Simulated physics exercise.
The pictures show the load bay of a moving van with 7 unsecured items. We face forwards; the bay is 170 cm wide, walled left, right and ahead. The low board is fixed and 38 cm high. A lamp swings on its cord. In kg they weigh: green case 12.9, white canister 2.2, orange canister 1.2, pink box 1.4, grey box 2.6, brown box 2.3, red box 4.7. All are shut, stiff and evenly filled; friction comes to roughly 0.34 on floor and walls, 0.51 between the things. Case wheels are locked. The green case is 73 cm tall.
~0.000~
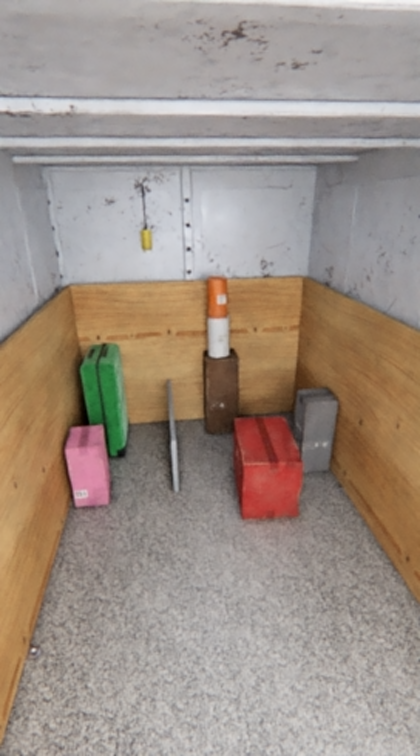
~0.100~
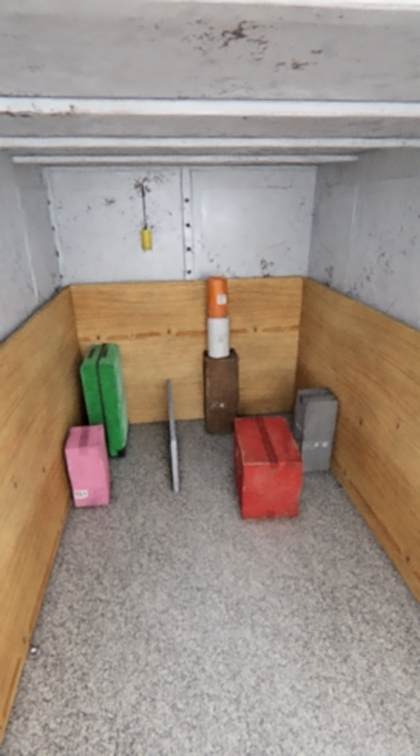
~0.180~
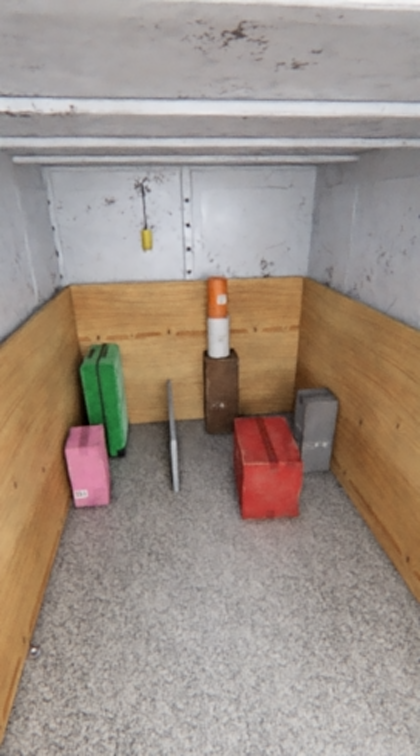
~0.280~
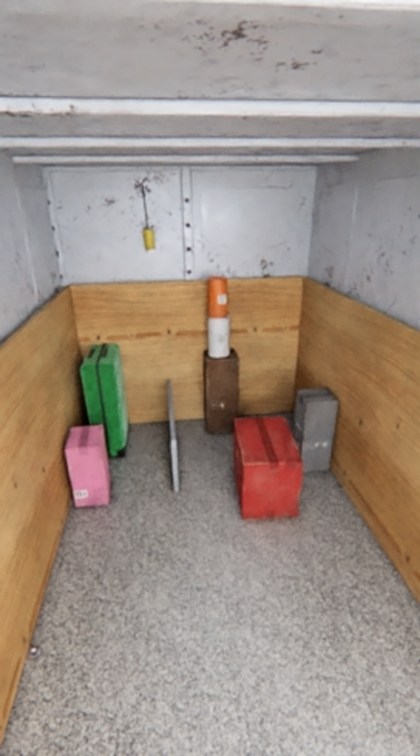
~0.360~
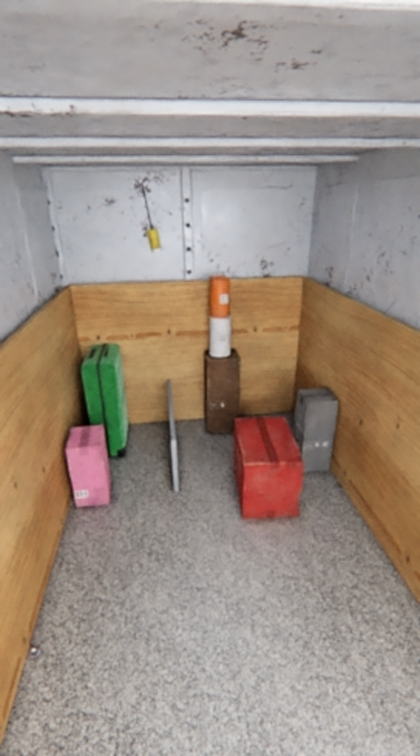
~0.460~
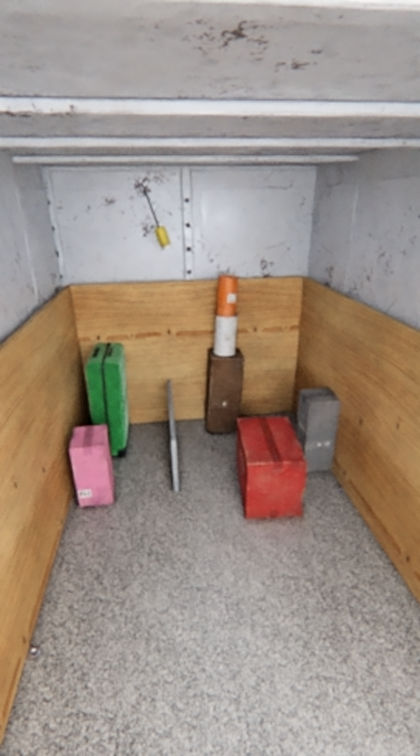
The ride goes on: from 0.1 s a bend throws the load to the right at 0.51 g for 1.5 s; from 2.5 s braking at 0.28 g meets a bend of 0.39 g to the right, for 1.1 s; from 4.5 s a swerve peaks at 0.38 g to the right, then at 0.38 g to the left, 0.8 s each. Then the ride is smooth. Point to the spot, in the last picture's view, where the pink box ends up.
Resting place of the pink box: (156, 460).
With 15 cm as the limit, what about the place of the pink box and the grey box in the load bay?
The pink box ends elsewhere; the grey box stays put.
After 0.76 s, push 0.51 g right; pink box moved 18 cm near (120, 463); orange canister 29° off upright; white canister 30° off upright.
After 5.76 s, push 0.32 g left; white canister and orange canister now off its perch; pink box moved 40 cm near (156, 460); brown box 53° off upright.
In the end (7.7 s), off its perch, white canister and orange canister; toppled in the load bay, green case and brown box; not toppled but over 15 cm from the start, pink box and red box; the last one under 15 cm from the start. In the last view, pink box near (156, 460).
